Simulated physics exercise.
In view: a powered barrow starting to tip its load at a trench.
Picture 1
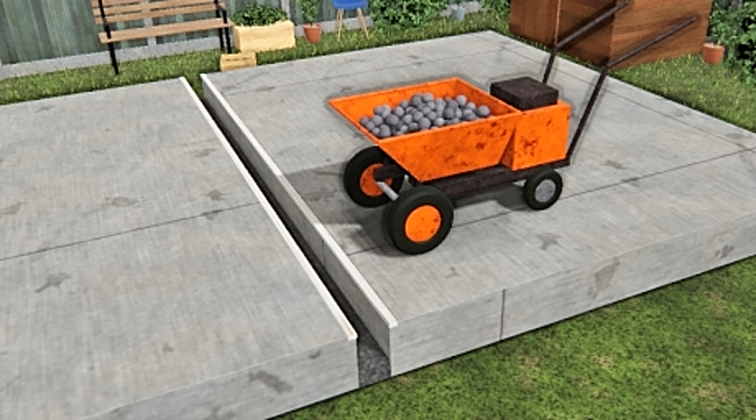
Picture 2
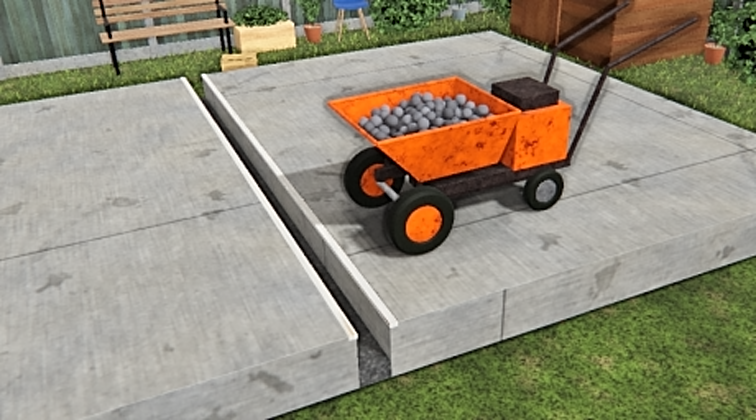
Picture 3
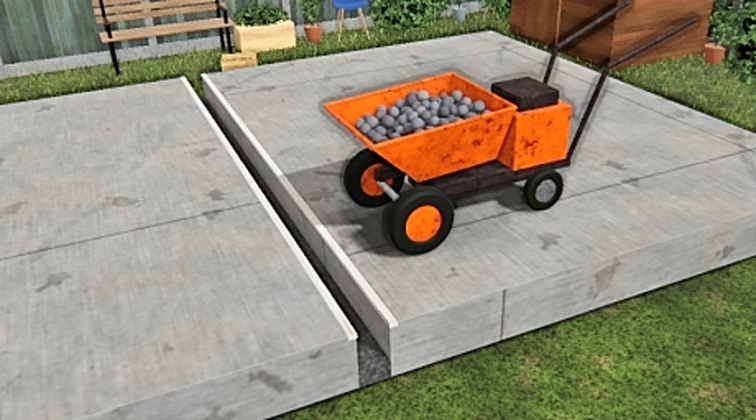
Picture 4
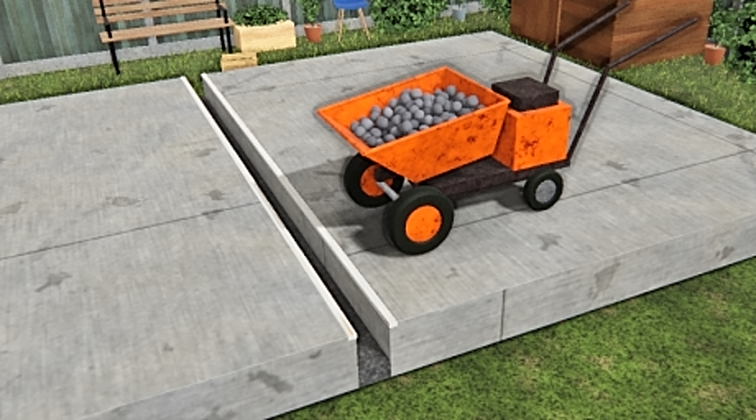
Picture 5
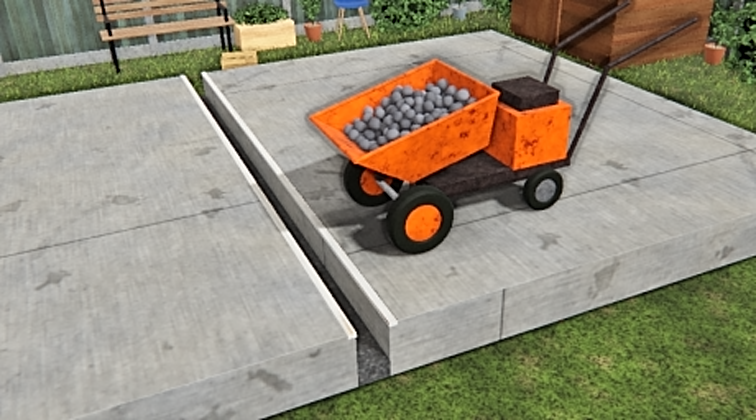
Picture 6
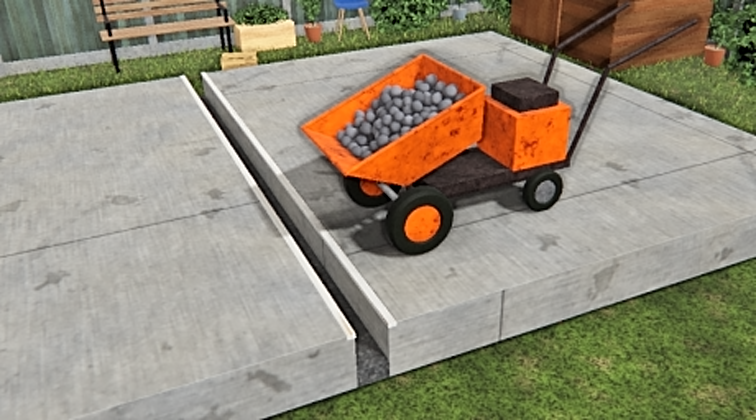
Orange powered barrow standing on a concrete slab beside a narrow trench, its skip of round grey cobbles tilting forward to the left.
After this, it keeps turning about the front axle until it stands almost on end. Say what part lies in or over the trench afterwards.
In the trench: Less than half.
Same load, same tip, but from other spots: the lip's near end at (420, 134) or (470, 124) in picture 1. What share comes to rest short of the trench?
In turn 0 and 50 in a hundred.
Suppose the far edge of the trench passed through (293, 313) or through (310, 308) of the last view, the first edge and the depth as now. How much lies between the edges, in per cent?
First some 90, then 50 per cent.
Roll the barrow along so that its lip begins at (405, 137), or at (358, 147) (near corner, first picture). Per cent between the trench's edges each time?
The first gives 50 %, the second 0 %.
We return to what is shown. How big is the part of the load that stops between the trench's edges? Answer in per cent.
Close to 5 per cent.
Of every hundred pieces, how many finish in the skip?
About 30 per cent.
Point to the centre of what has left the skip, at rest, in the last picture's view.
Near (261, 255).
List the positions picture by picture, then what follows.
The first picture shows lip of the skip (378, 143), level; top of the load (438, 116), round cobbles; first edge of the trench (370, 292); far edge (331, 303), the trench under half as wide as the skip, and about as deep as wide.
The second picture shows lip of the skip (377, 144), tipped barely; top of the load (438, 116).
The third picture shows lip of the skip (372, 148), tipped barely; top of the load (433, 114).
The fourth picture shows lip of the skip (365, 154), tipped a little; top of the load (437, 114).
The fifth picture shows lip of the skip (356, 162), tipped clearly; top of the load (439, 104).
The sixth picture shows lip of the skip (346, 174), tipped clearly; top of the load (428, 102); first edge of the trench (369, 292); far edge (330, 303).
Just after the last frame, skip tipped steeply; every one in the skip.
A moment on, skip tipped right over; roughly half in the skip; just a few in or heaped over the trench; roughly half beyond it; just a few falling.
Further on, skip tipped right over; roughly a quarter in the skip; about a tenth in or heaped over the trench; roughly two thirds beyond it.
When it is over, skip tipped right over; roughly a quarter in the skip; about a tenth in or heaped over the trench; roughly two thirds beyond it.
